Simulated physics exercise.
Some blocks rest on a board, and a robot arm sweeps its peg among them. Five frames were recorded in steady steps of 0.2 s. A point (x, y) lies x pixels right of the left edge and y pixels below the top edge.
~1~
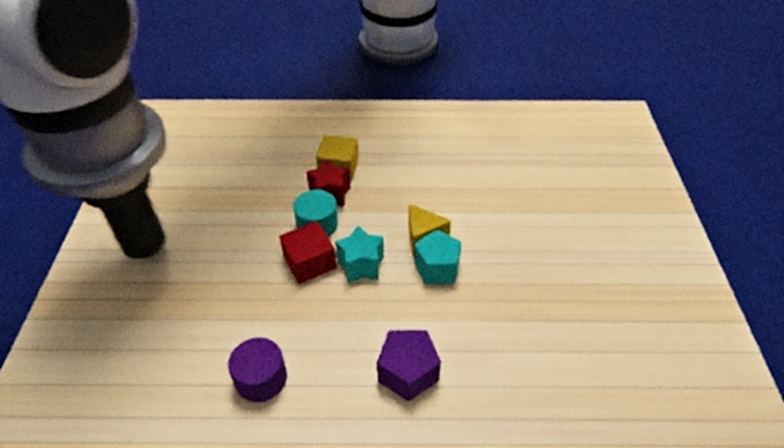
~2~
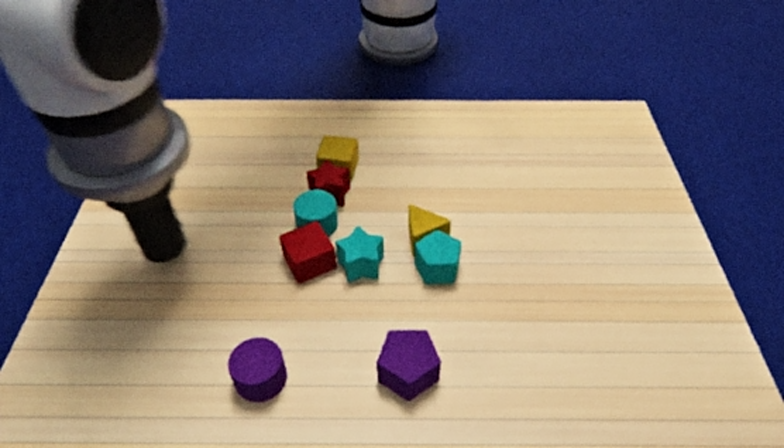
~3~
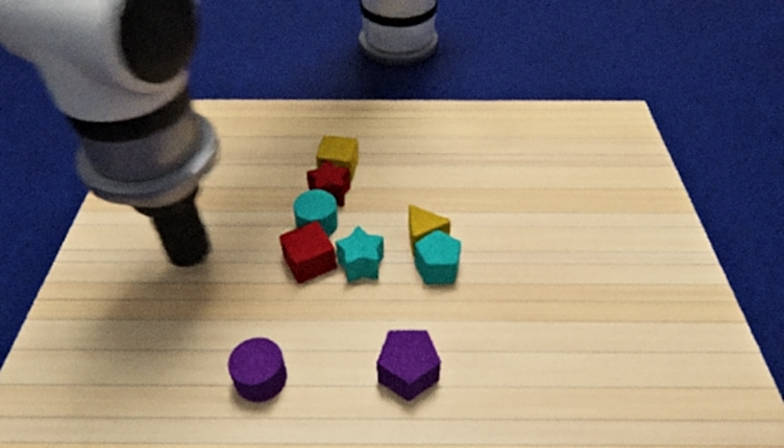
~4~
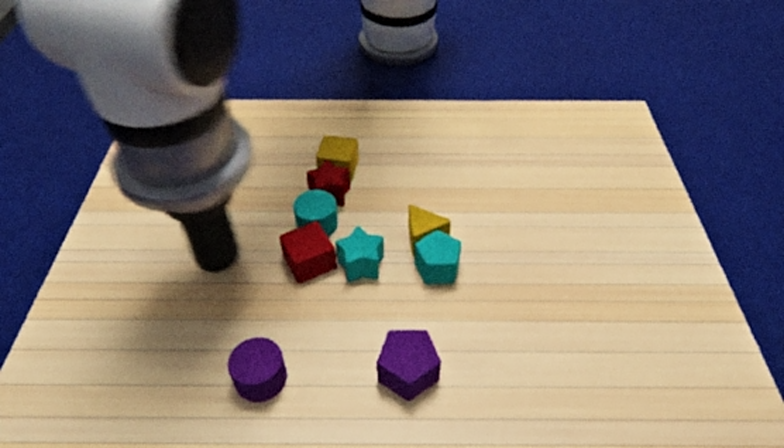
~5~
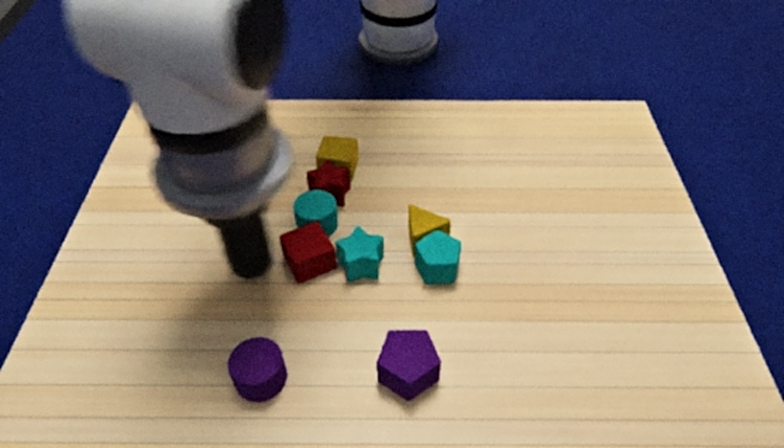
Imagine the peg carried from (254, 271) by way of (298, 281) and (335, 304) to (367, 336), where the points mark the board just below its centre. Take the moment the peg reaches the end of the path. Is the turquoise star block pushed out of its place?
Yes, that is what happens.
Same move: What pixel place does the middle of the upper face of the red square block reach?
Somewhere near (336, 238).
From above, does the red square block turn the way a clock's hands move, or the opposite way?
Viewed from overhead, the red square block winds up turned anticlockwise.
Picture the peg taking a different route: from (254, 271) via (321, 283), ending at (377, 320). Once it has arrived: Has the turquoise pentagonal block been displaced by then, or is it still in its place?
Its place stays the same.
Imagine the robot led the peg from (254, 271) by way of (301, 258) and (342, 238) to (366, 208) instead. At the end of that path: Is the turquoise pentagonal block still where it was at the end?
Short answer: No.
The first path, step by step. One third of the way, peg (298, 272); red square block (332, 239), turned 20° anticlockwise; turquoise star block (378, 241), turned 30° clockwise.
Two thirds of the way, peg (334, 295); red square block (336, 238), turned 25° anticlockwise; turquoise star block (381, 239), turned 40° clockwise.
At the end, peg (367, 327); red square block (336, 238), turned 25° anticlockwise; turquoise star block (381, 239), turned 40° clockwise; purple pentagonal block in place.
